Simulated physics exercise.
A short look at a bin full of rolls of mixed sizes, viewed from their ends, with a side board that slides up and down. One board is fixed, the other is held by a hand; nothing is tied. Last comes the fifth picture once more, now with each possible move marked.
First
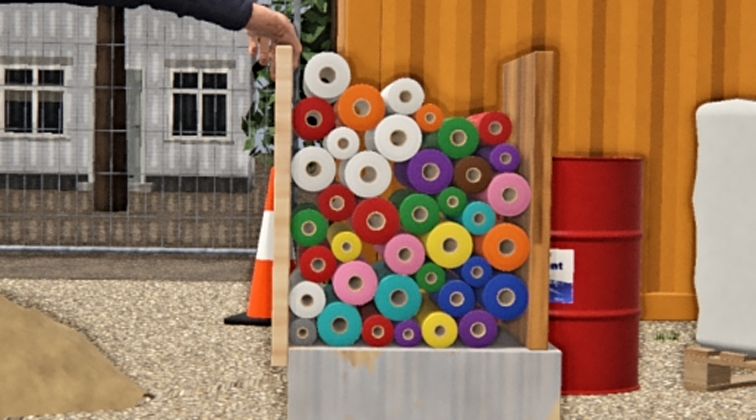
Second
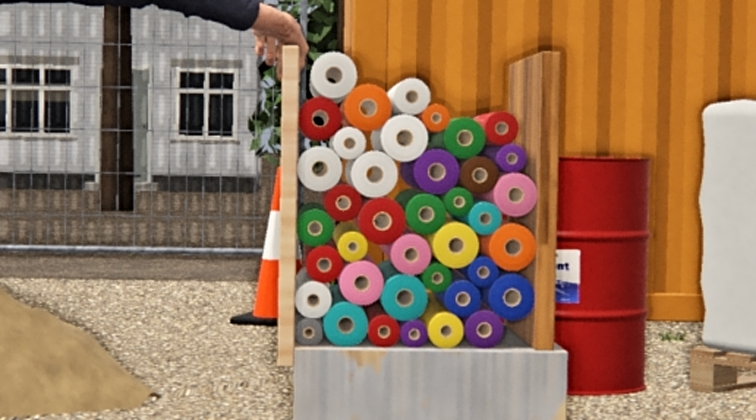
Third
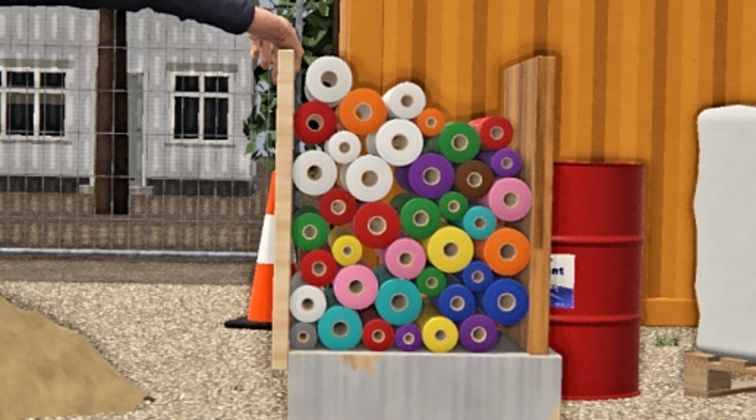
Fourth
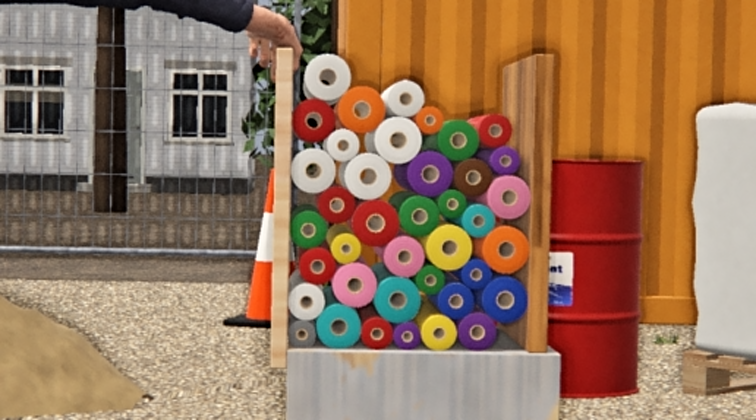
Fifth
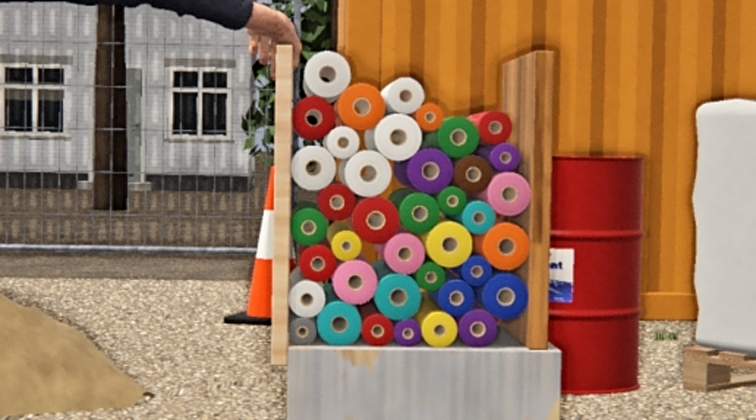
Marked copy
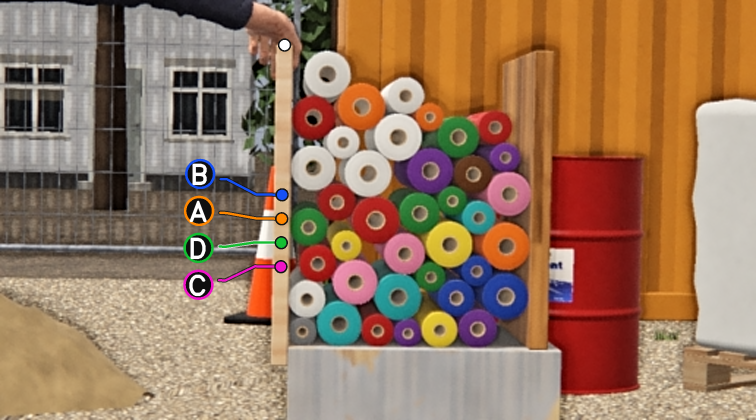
Nothing in the stacked rolls visibly shifts as the view, level and facing the bin outdoors on gravel, jitters slightly sideways and up and down. Rolls of mixed colours and sizes, white ones at upper left, sit between wooden boards above a grey base, with an orange container and red drum behind. A hand at upper left stays on the pale left board, which shows no clear slide.
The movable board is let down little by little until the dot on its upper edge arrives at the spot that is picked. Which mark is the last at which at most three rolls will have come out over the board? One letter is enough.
Down to B.
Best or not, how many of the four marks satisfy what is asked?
One of them.
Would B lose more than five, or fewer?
It loses fewer than five.
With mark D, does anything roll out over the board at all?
At D: Yes.
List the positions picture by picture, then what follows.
The first picture shows a red roll (337, 203); a white roll (368, 175); a white roll (343, 143).
The second picture shows a white roll (350, 143); an orange roll (436, 118).
The third picture shows side board (284, 206); a grey roll (303, 337).
The fourth picture shows a purple roll (477, 332); a blue roll (456, 301).
The fifth picture shows a yellow roll (347, 246); a red roll (337, 202); a white roll (368, 174).
On the marked copy, A at (282, 219); B at (282, 195); C at (281, 267); D at (281, 243); the white dot at (285, 45).
Taking B. A third of the way, top of the board (292, 112).
Two thirds of the way, top of the board (290, 186).
When it is over, top of the board (290, 195), two out over the board.
As for the rest, A more than three out over the board; C more than three out over the board; D more than three out over the board.
